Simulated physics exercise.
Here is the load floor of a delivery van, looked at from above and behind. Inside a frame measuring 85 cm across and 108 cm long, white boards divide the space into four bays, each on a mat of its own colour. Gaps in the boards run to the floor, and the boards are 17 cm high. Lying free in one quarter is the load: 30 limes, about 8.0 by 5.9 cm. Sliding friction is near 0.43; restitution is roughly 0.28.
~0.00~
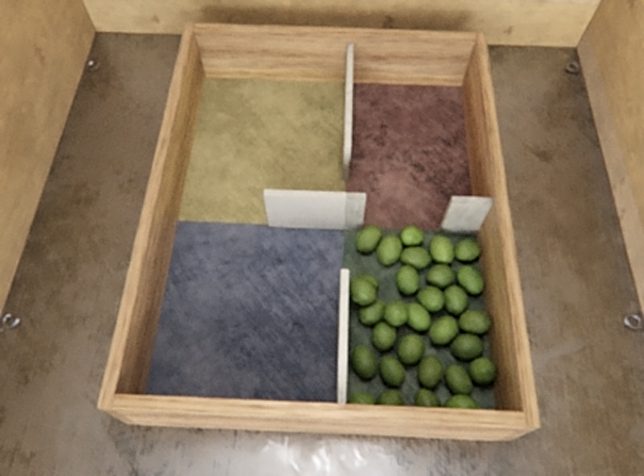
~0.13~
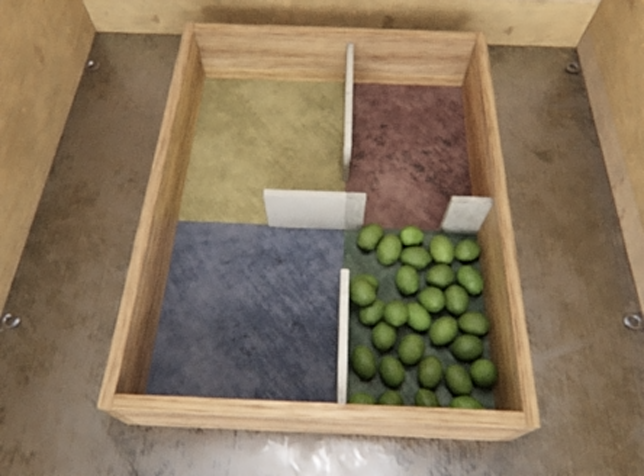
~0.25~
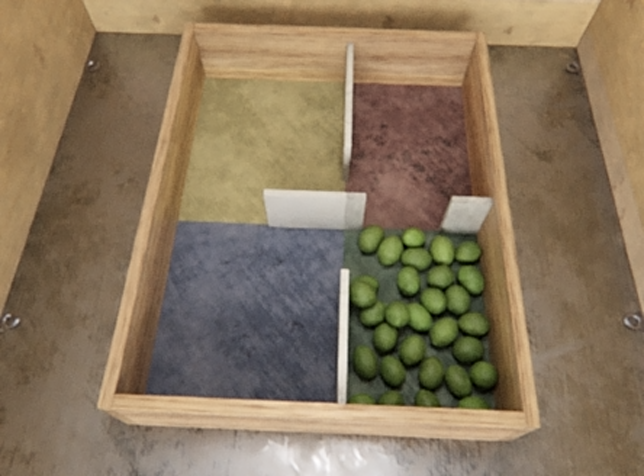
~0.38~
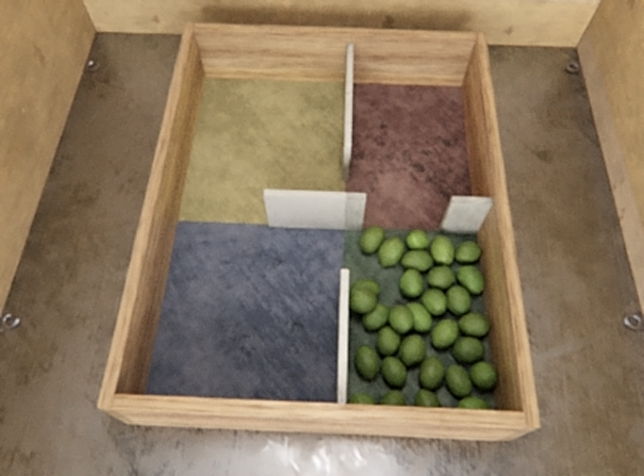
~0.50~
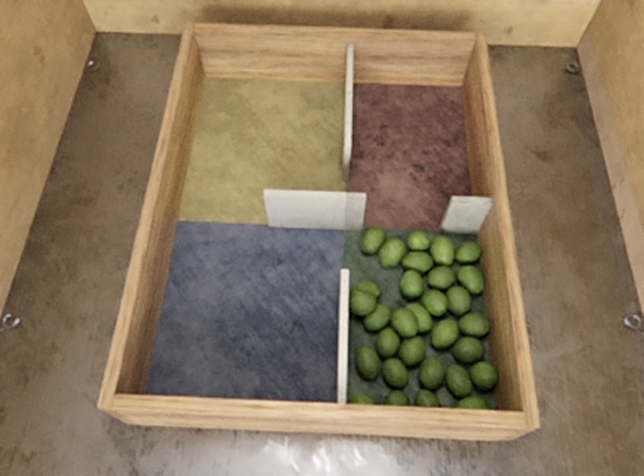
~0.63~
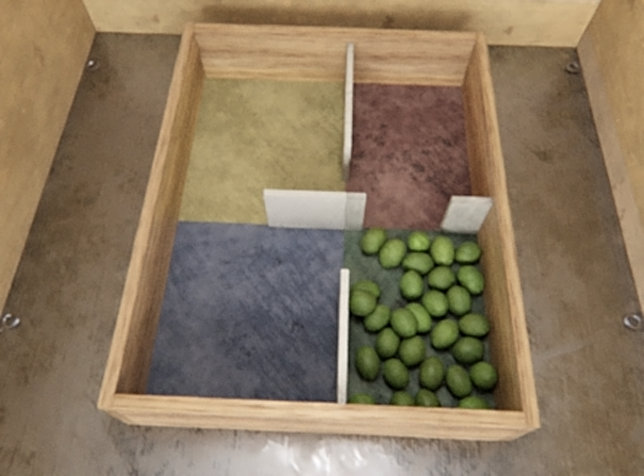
On a van's load floor, green limes lie in the green bay and barely shift.
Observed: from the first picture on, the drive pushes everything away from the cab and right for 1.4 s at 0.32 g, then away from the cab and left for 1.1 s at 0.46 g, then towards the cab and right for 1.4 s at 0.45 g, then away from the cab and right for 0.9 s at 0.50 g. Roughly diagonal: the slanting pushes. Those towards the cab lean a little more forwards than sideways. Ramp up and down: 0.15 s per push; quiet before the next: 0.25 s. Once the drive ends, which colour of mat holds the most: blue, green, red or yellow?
The green one.
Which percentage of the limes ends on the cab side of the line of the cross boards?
About 30 %.
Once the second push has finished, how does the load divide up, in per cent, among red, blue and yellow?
At that point the shares are red 0, blue 10 and yellow 0 per cent.
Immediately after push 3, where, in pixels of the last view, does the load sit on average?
On average, close to pixel (425, 234).
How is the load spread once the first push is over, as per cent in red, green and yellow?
You'd see red holding 0, green holding 100 and yellow holding 0 per cent.
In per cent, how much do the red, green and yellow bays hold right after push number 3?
The load sits as red 30 per cent, green 60 per cent and yellow 0 per cent.
After push 1 (1.64 s), 30 in the green bay.
After push 2 (2.99 s), 4 in the blue bay and 26 in the green bay.
After push 3 (4.64 s), 10 in the red bay, 3 in the blue bay and 17 in the green bay.
After push 4 (5.79 s), 9 in the red bay, 3 in the blue bay and 18 in the green bay.
When it is over (at 6.72 s), 9 in the red bay, 3 in the blue bay and 18 in the green bay.
